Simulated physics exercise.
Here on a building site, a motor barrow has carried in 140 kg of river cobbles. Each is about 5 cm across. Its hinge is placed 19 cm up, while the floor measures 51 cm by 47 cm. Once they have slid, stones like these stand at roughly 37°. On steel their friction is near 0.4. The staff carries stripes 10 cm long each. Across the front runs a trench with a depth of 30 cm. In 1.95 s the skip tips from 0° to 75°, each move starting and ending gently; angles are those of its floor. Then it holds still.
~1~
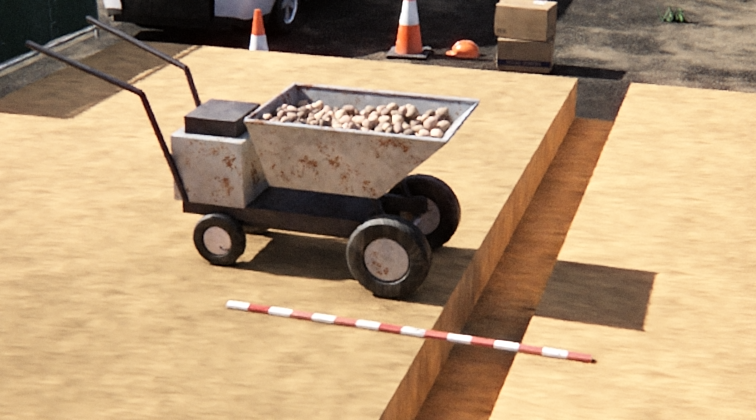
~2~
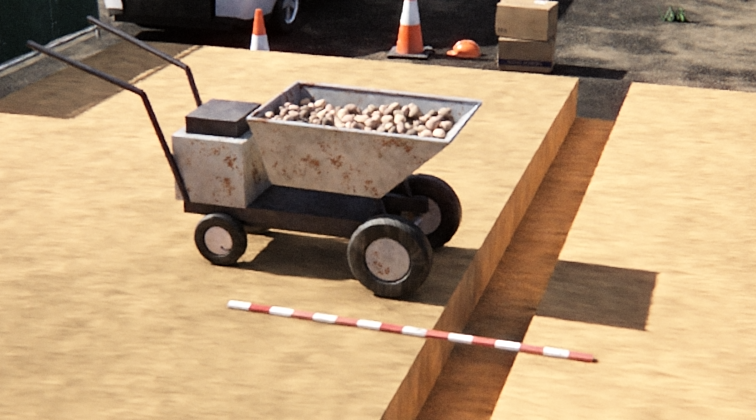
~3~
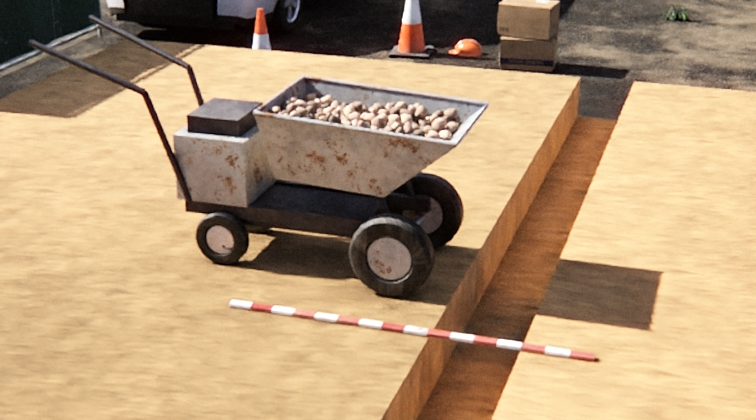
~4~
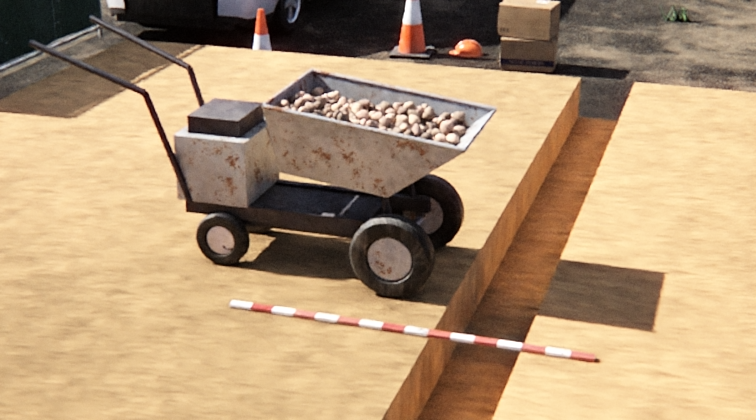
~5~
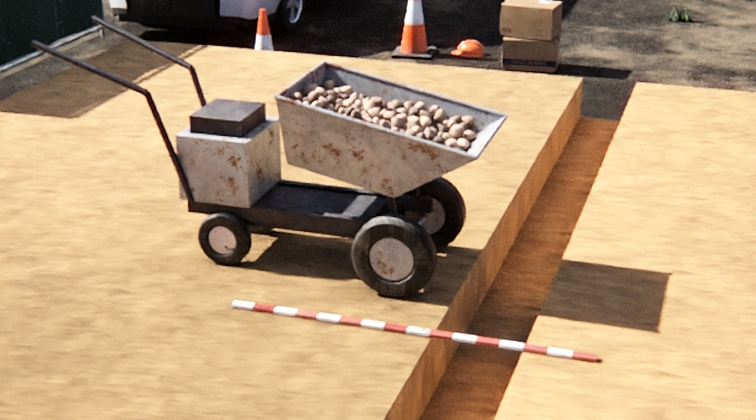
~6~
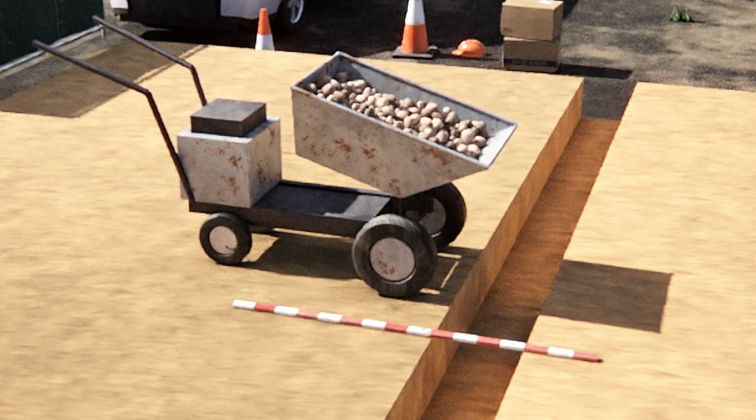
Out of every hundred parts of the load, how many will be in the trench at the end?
Close to 7 in every hundred.
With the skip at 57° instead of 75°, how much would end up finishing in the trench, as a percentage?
About 30%.
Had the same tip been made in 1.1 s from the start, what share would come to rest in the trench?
I'd put it at roughly 5 per cent.
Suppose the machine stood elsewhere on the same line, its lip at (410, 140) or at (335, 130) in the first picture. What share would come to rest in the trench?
Result: Close to 65 then close to 80 per cent.
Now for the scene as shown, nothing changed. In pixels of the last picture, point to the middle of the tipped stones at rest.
Somewhere around (610, 295) in the last picture.
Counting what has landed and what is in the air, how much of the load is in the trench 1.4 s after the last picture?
By that moment, roughly 0 per cent of the load.
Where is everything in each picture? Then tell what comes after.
Lip at (447, 142), floor tilted 0°, highest stones at (360, 113), in the first frame.
Lip at (450, 143), floor tilted 1°, highest stones at (336, 110), in the second frame.
Lip at (457, 145), floor tilted 3°, highest stones at (332, 106), in the third frame.
The skip is at 7°, its lip at (465, 151); the top of the load is at (331, 101), in the fourth frame.
Lip at (477, 158), floor tilted 11°, highest stones at (331, 93), in the fifth frame.
Lip at (488, 168), floor tilted 17°, highest stones at (344, 86), in the sixth frame.
Then, 0.9 s after the last picture the floor is at 63°, 97 % in the skip, 1 % in the trench, 2 % past the trench; the foremost stones are at (562, 256).
Then, 1.4 s after the last picture the floor is at 75°, 35 % in the skip, 2 % in the trench, 63 % past the trench; the foremost stones are at (739, 320).
Then, 1.8 s after the last picture the floor is at 75°, 20 % in the skip, 5 % in the trench, 75 % past the trench; the foremost stones are past the picture's edge.
Then, 3.8 s after the last picture the floor is at 75°, 19 % in the skip, 7 % in the trench, 74 % past the trench; the foremost stones are past the picture's edge.
